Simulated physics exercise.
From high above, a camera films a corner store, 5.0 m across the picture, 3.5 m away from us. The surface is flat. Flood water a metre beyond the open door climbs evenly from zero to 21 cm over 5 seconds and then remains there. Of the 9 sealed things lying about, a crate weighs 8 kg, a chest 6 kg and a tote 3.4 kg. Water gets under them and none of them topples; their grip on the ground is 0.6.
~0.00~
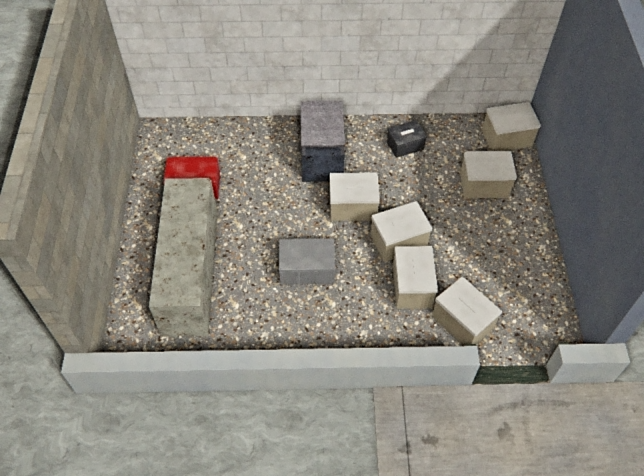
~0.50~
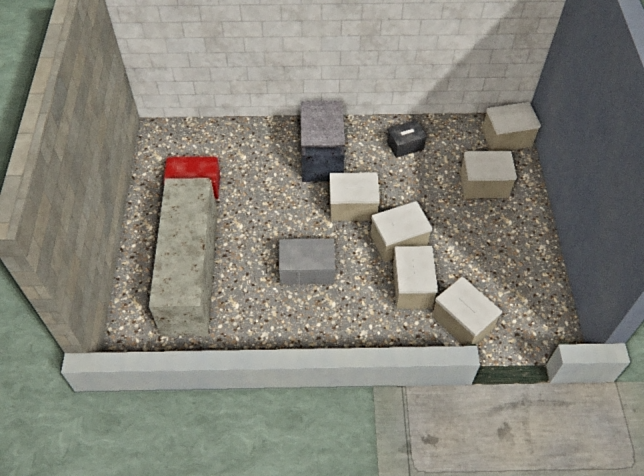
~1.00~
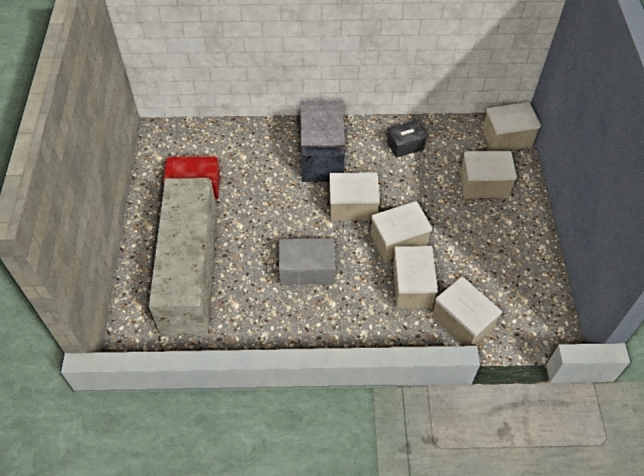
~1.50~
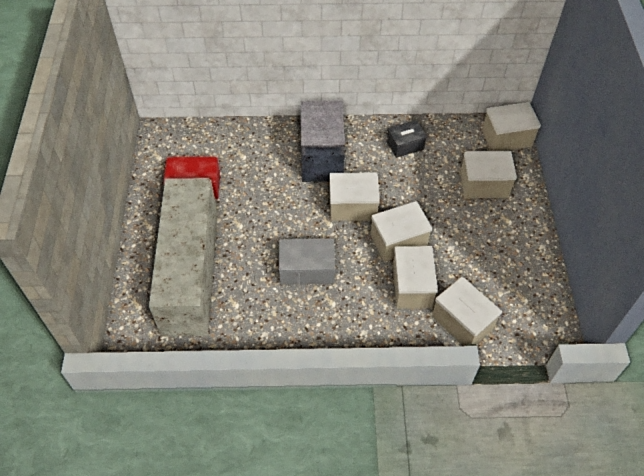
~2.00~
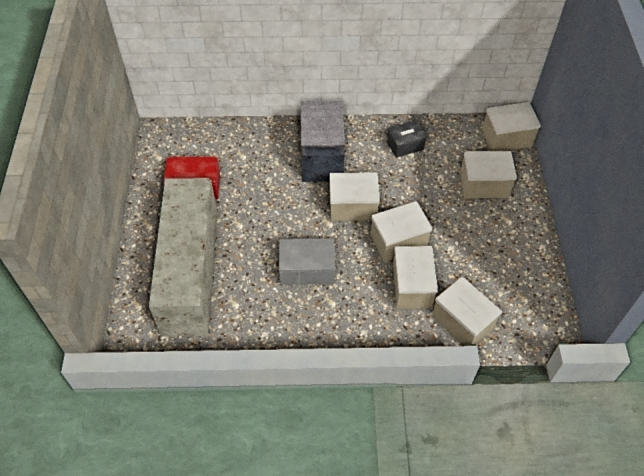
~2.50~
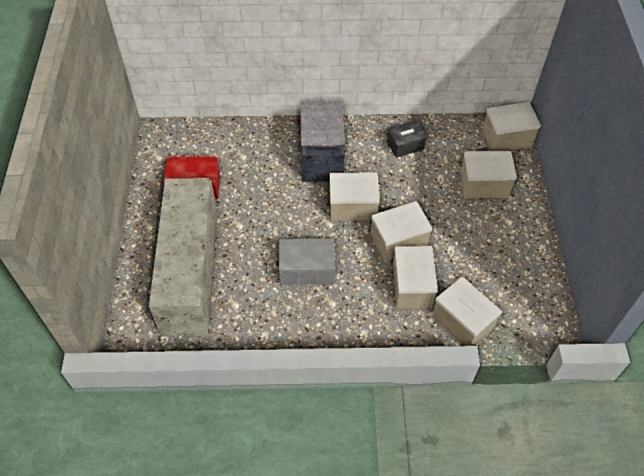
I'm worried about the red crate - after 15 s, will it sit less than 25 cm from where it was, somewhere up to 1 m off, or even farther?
Close by.
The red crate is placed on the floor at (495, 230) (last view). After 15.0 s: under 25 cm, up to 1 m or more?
It goes a long way.
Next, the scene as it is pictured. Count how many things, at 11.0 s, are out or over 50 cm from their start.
The count is 6.
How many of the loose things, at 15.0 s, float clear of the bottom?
That would be 9 of them.
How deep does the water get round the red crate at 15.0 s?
Depth: About 6 cm.
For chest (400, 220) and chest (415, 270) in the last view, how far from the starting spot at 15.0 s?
Shifts: 100 cm / 40 cm.
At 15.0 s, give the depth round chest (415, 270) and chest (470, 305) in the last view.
First roughly 5 cm, second roughly 12 cm.
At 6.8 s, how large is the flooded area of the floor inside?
About 10.0 m2.
After 3.5 s the red crate is near (191, 170), 0.0 m from its start, aground; 0 afloat.
After 6.8 s the red crate is near (191, 170), 0.0 m from its start, aground; 3 afloat.
After 11.0 s the red crate is near (191, 170), 0.0 m from its start, aground; 6 afloat.
After 15.0 s the red crate is near (183, 171), 0.1 m from its start, afloat; 9 afloat.
